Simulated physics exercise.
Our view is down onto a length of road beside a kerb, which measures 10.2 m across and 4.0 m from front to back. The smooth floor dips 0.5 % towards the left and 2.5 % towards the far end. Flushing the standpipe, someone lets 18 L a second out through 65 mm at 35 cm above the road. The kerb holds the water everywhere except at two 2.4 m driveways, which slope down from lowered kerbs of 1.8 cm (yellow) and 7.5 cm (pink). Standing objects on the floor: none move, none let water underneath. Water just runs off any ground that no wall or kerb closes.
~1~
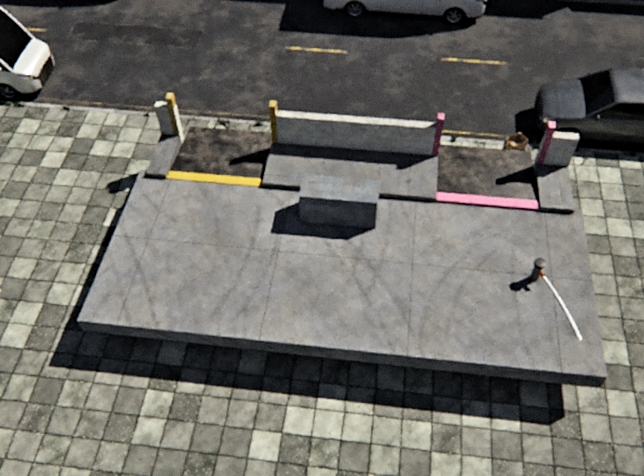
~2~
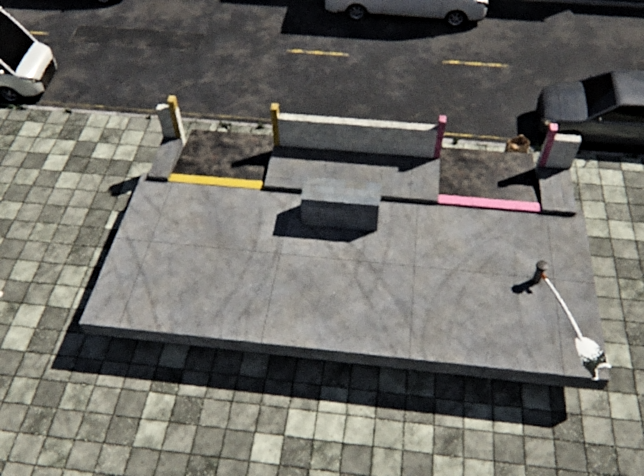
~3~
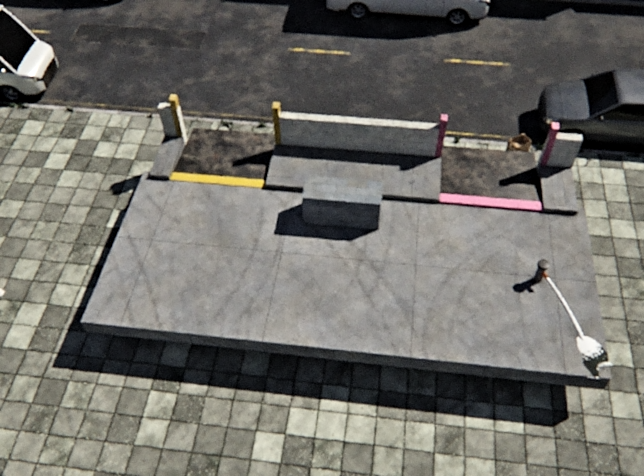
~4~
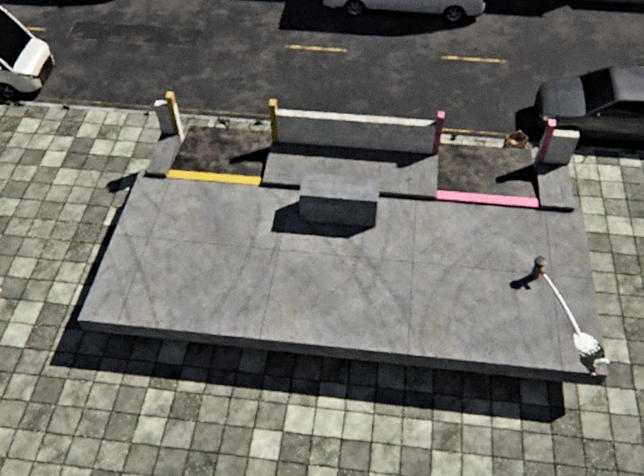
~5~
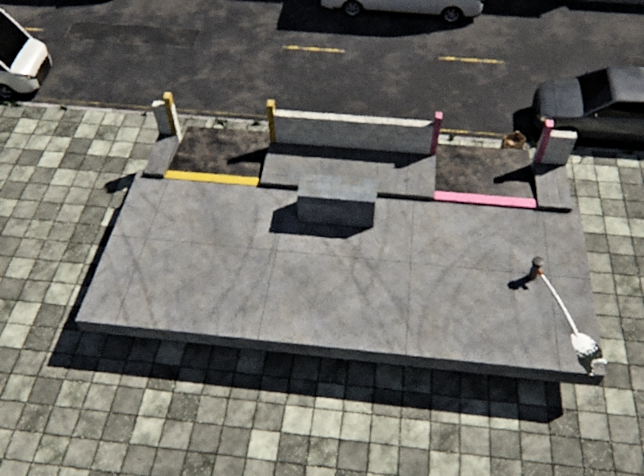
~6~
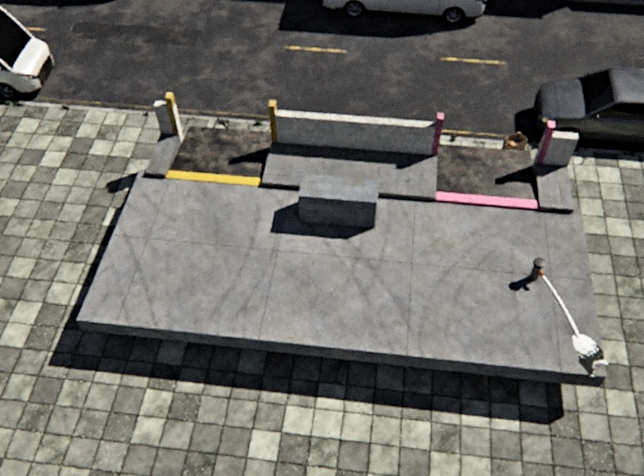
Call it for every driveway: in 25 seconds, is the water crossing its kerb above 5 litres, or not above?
Yellow drive: Not above; pink drive: Not above.
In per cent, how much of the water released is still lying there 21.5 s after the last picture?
I'd put it at around 2 per cent.
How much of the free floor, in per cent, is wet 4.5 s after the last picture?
About 0 percent.
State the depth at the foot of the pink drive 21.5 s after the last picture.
I'd put it at around 0.0 centimetres deep.
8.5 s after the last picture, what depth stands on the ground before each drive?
Yellow 0.0 cm, pink 0.0 cm.
Then, 1.5 s after the last picture water covers under 5 % of the floor and is deepest (12 cm) near (604, 365); yellow drive not reached, pink drive not reached.
Then, 4.5 s after the last picture water covers under 5 % of the floor and is deepest (12 cm) near (604, 365); yellow drive not reached, pink drive not reached.
Then, 8.5 s after the last picture water covers under 5 % of the floor and is deepest (12 cm) near (604, 365); yellow drive not reached, pink drive not reached.
Then, 12.5 s after the last picture water covers under 5 % of the floor and is deepest (12 cm) near (604, 365); yellow drive not reached, pink drive not reached.
Then, 21.5 s after the last picture water covers under 5 % of the floor and is deepest (12 cm) near (604, 365); yellow drive not reached, pink drive not reached.
